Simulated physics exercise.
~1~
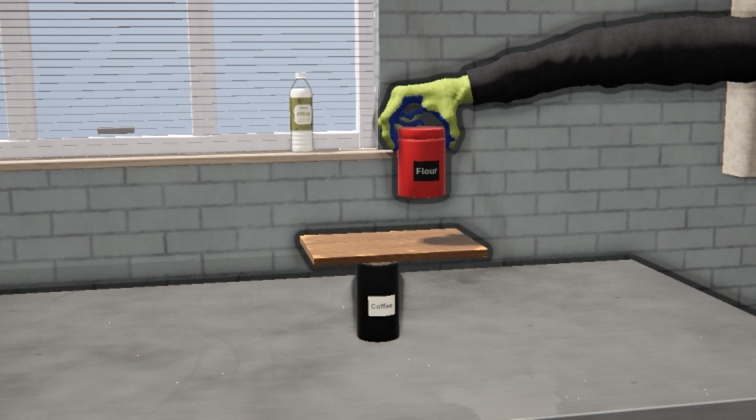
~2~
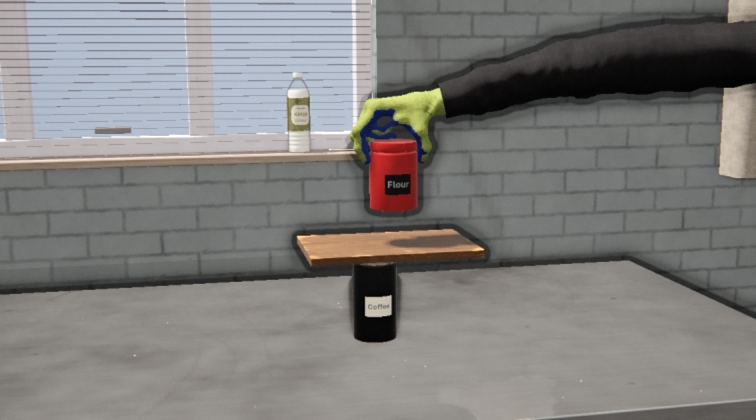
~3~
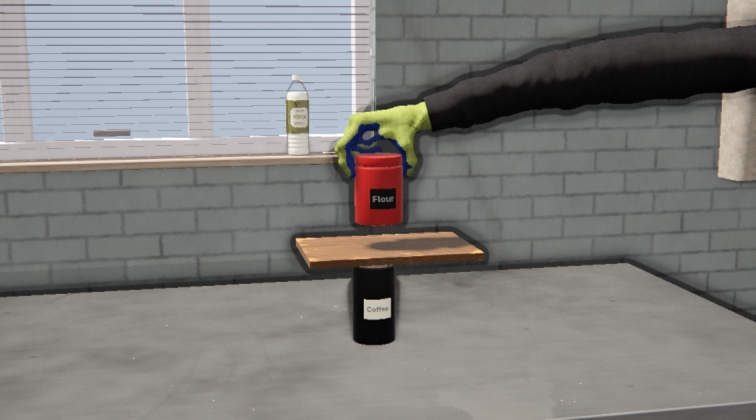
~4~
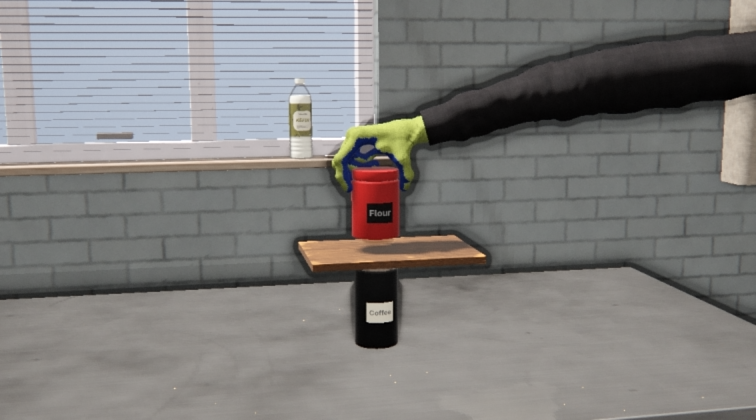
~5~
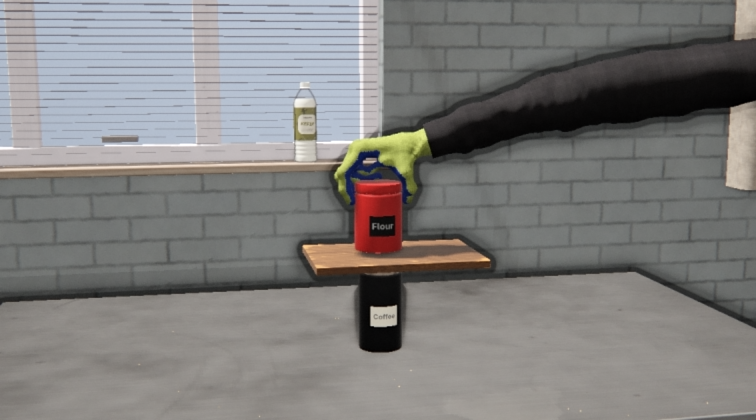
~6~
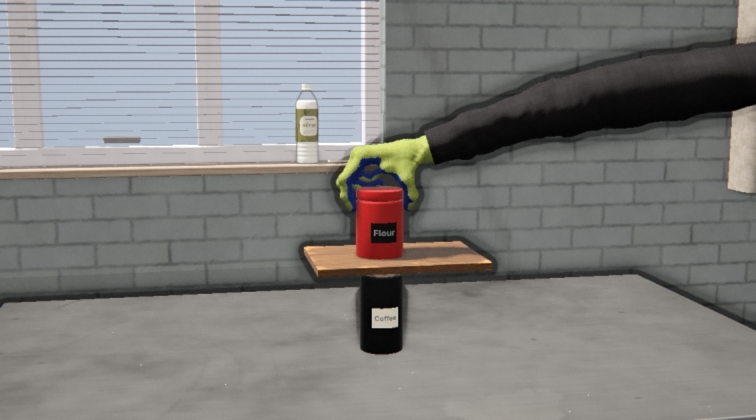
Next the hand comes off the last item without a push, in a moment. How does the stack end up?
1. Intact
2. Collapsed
Answer: 1.
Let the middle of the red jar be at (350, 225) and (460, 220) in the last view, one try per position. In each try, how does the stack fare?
First, it stays up; second, it gives way.
Then, 0.60 s after the last picture, nothing has stirred.
Then, 1.30 s after the last picture, red jar resting near (380, 223).
Then, 2.10 s after the last picture, things are still on the move.
At rest, all 3 in place. Seen from the same camera at the end, red jar near (380, 223). The stack stays up.
